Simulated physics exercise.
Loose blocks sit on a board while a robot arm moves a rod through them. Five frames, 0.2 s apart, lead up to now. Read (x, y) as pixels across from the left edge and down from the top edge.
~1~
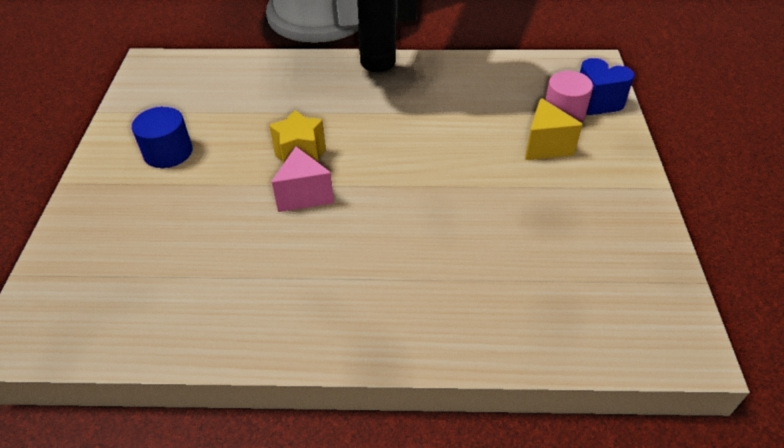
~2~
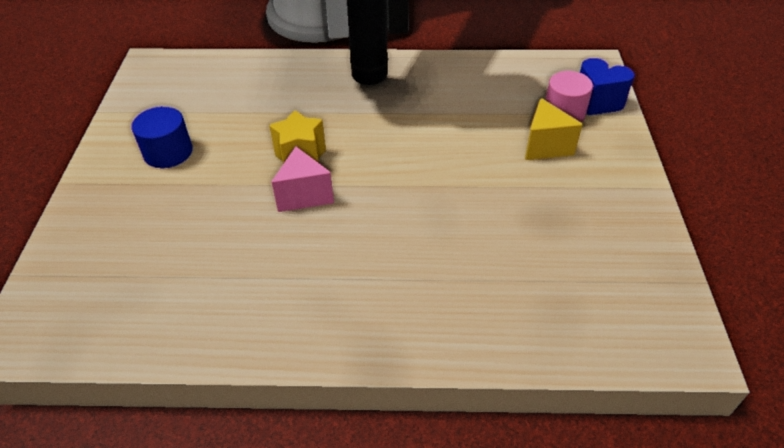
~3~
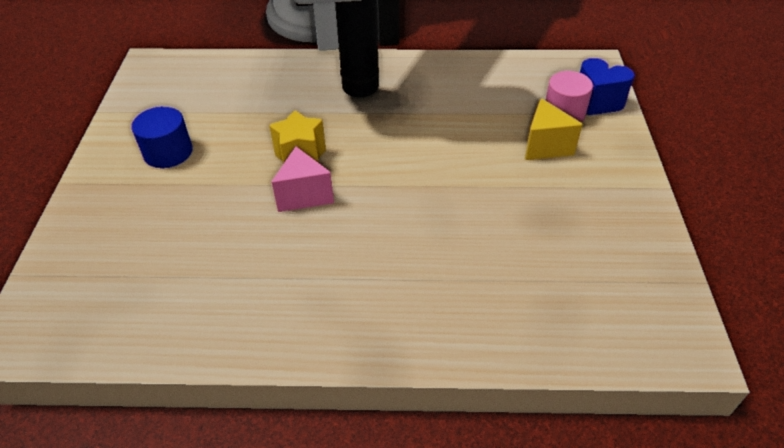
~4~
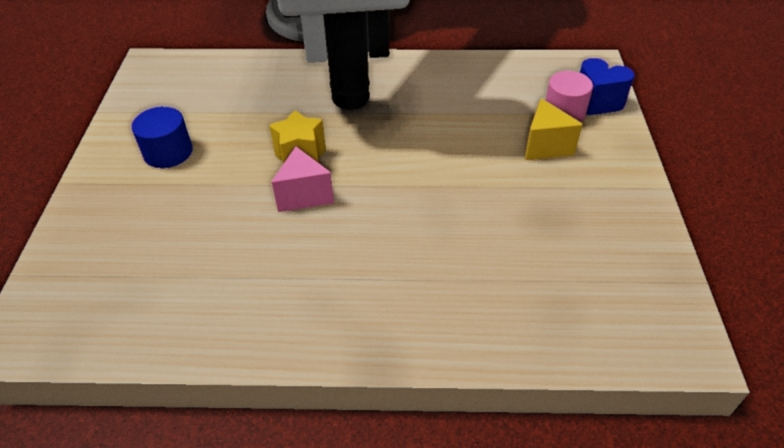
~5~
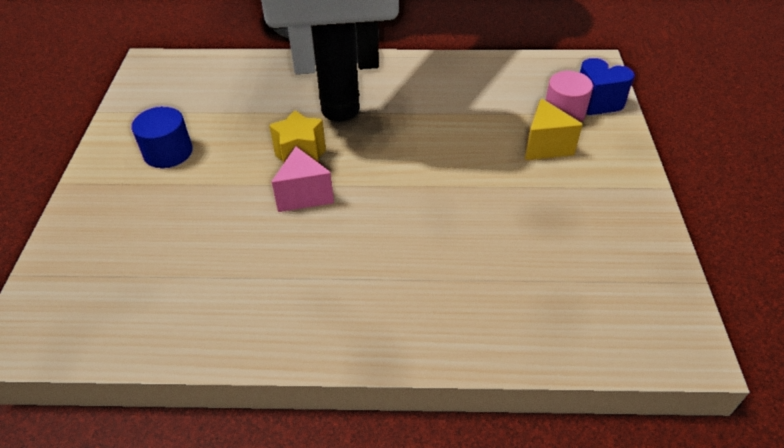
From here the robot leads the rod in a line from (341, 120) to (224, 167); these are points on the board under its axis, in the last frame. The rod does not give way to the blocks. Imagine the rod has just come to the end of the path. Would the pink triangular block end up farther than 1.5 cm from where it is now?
In short: No.
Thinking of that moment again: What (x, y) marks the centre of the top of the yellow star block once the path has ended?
My prediction: (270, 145).
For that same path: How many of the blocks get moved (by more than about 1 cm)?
Only one of them.
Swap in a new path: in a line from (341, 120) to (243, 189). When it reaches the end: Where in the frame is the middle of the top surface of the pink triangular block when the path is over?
The centre of its top will be at (287, 186).
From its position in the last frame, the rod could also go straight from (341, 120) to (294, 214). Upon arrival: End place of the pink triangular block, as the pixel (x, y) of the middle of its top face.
The centre of its top face lies at (259, 207).
On the path given first. One third of the way, rod (302, 126); yellow star block (292, 131), turned 20° anticlockwise.
Two thirds of the way, rod (263, 142); yellow star block (275, 143), turned 60° anticlockwise.
At the end, rod (221, 158); yellow star block (270, 145), turned 70° anticlockwise; pink triangular block still.
